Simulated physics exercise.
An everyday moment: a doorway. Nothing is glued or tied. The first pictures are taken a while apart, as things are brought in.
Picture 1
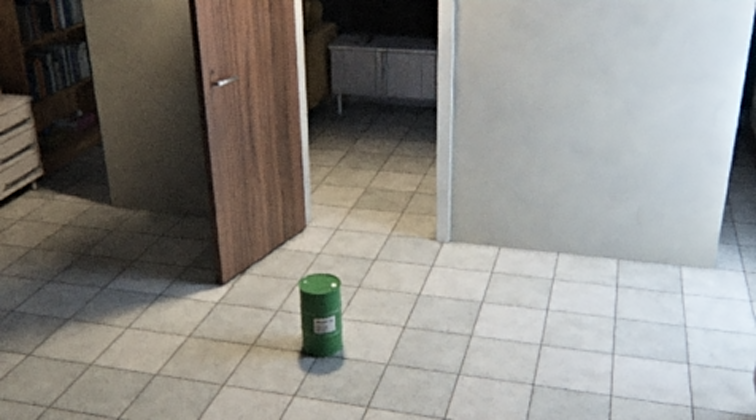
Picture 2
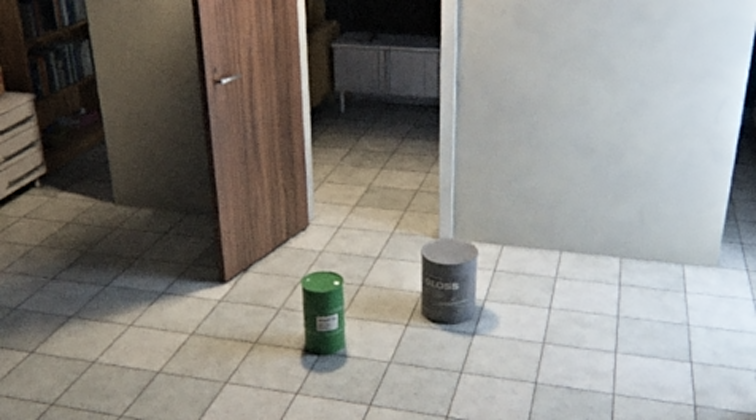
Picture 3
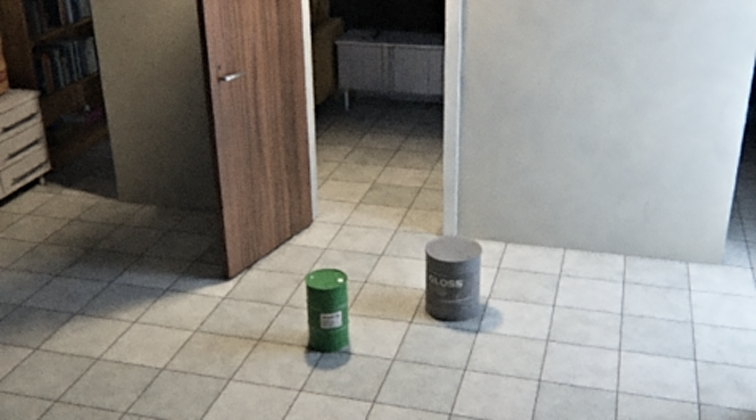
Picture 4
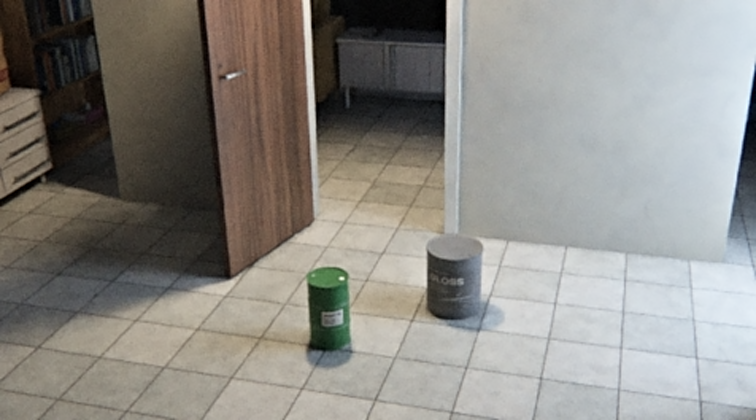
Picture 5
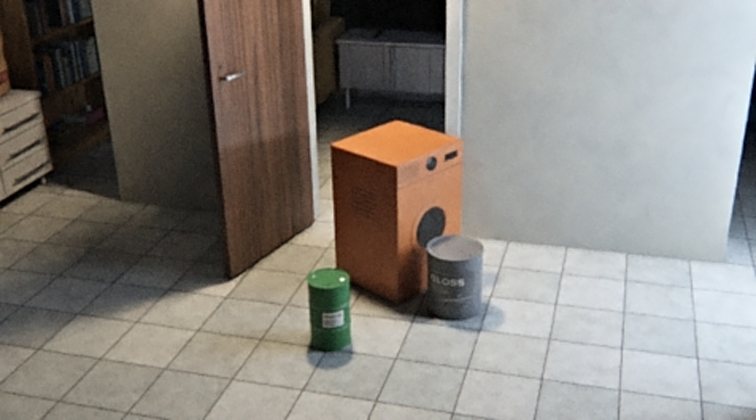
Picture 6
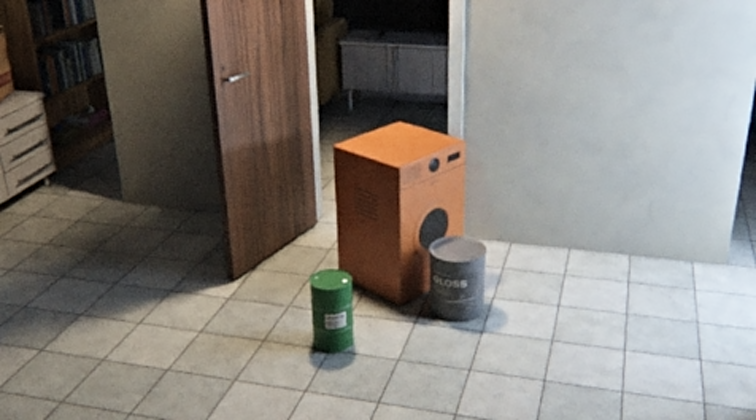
The clip opens on a tiled room with a wooden door standing wide open and a green canister alone on the floor. A grey pail then appears to its right, and later a large orange appliance appears behind them, in front of the doorway. The door stays still throughout.
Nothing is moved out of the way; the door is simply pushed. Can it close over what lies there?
In the end the door is blocked.
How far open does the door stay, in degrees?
Some 60° open.
Then, 0.50 s later than the last frame, door at 92°.
Then, 0.80 s later than the last frame, door at 79°.
Then, 1.10 s later than the last frame, door at 63°.
When it is over, door at 61°; all 3 as before. End places, in pixels of the last picture, orange appliance near (402, 211).
